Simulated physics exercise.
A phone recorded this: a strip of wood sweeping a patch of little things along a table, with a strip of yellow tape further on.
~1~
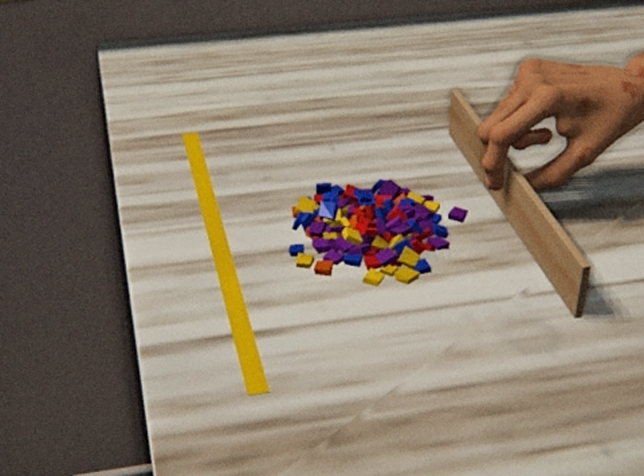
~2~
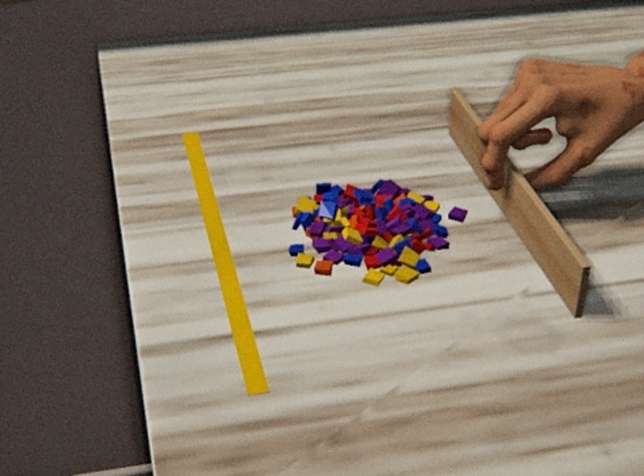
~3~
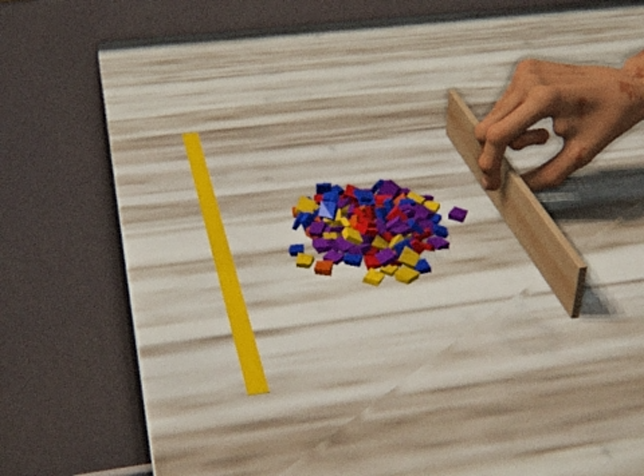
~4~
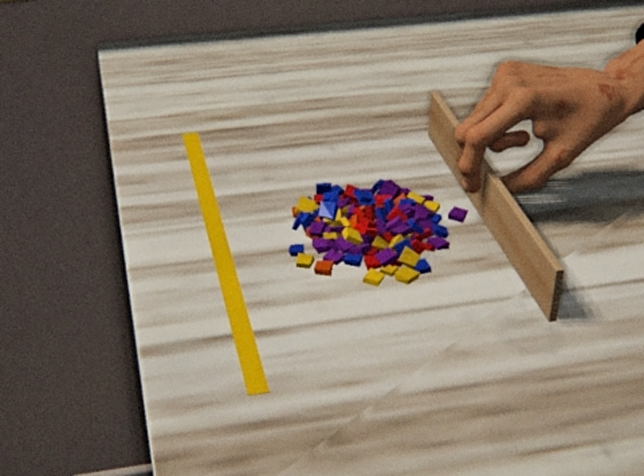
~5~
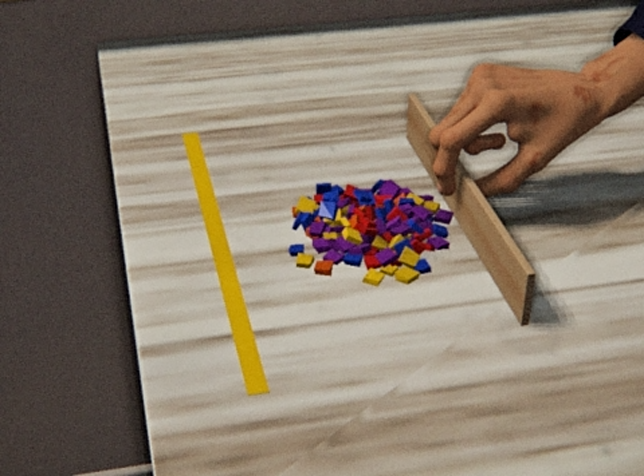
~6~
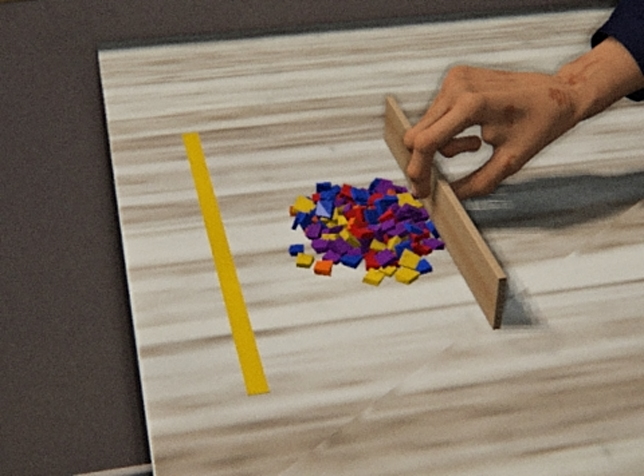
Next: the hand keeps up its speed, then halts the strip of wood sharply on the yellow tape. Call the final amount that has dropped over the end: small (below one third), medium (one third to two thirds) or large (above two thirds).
Small.
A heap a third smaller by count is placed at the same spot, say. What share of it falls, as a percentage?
Roughly 10 percent.
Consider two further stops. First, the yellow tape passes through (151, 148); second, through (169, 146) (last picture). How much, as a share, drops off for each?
Roughly 70 % and 50 %.
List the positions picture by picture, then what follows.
In the first picture, strip of wood at (571, 275), at rest; yellow tape at (193, 144), about a palm's width from the edge; edge at (126, 260); the heap at (369, 223), mosaic tiles.
In the second picture, strip of wood at (571, 275), at rest.
In the third picture, strip of wood at (568, 275); the heap at (369, 223).
In the fourth picture, strip of wood at (546, 278).
In the fifth picture, strip of wood at (518, 282); the heap at (369, 223), a stray few pushed along.
In the sixth picture, strip of wood at (490, 285); yellow tape at (193, 144); edge at (126, 260); the heap at (363, 224), a small part pushed along.
Soon after the last picture, strip of wood still moving, near (321, 187); heap all on the table, its front near (210, 265).
A little later, strip of wood stopped at the yellow tape; heap a small part over the edge.
Later still, strip of wood stopped at the yellow tape; heap about a quarter over the edge.
At rest, strip of wood stopped at the yellow tape; heap about a quarter over the edge.
